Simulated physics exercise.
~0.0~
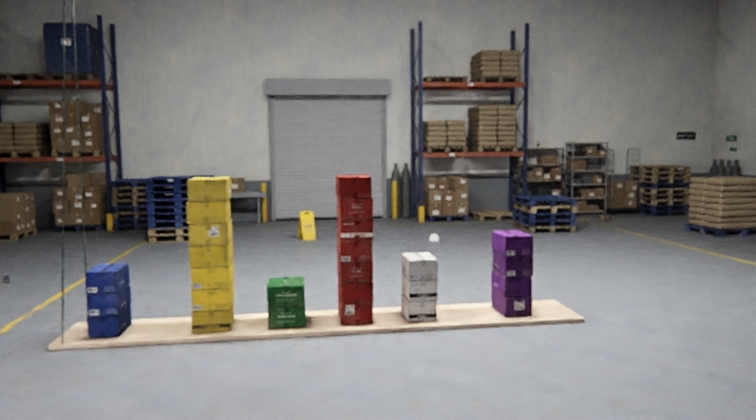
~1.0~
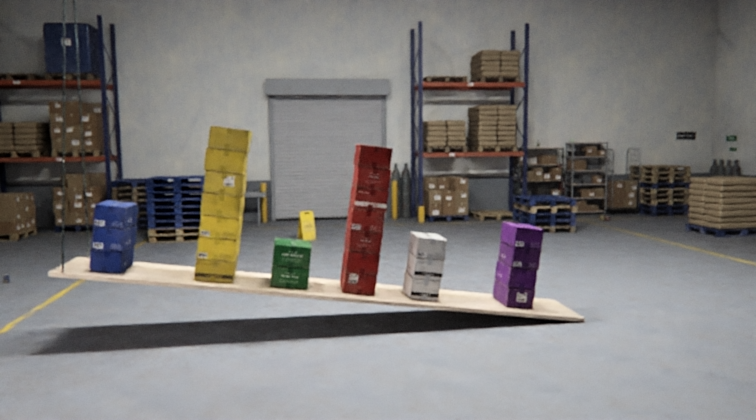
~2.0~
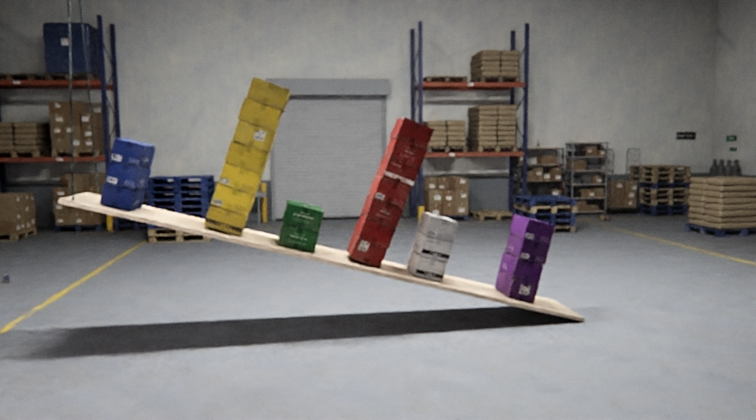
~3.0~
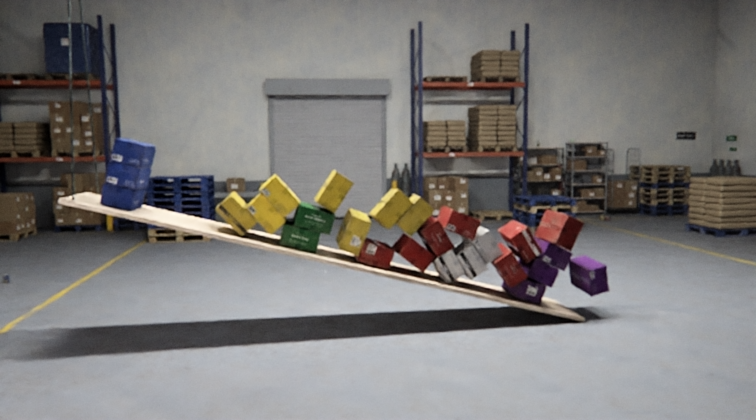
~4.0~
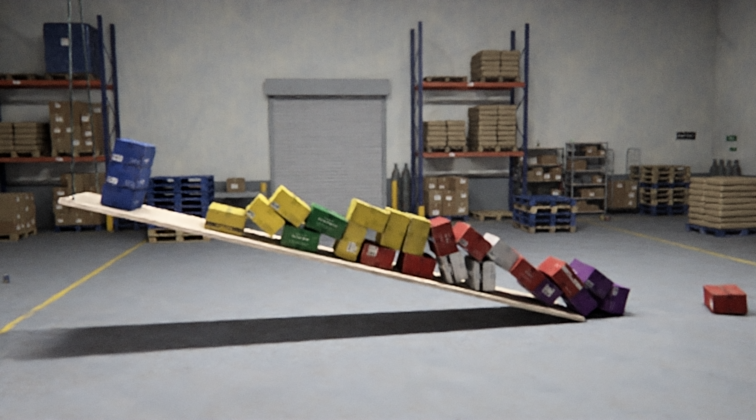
Flat rack tilting up at its left end, yellow, red and purple carton stacks toppling rightward, blue pile staying upright.
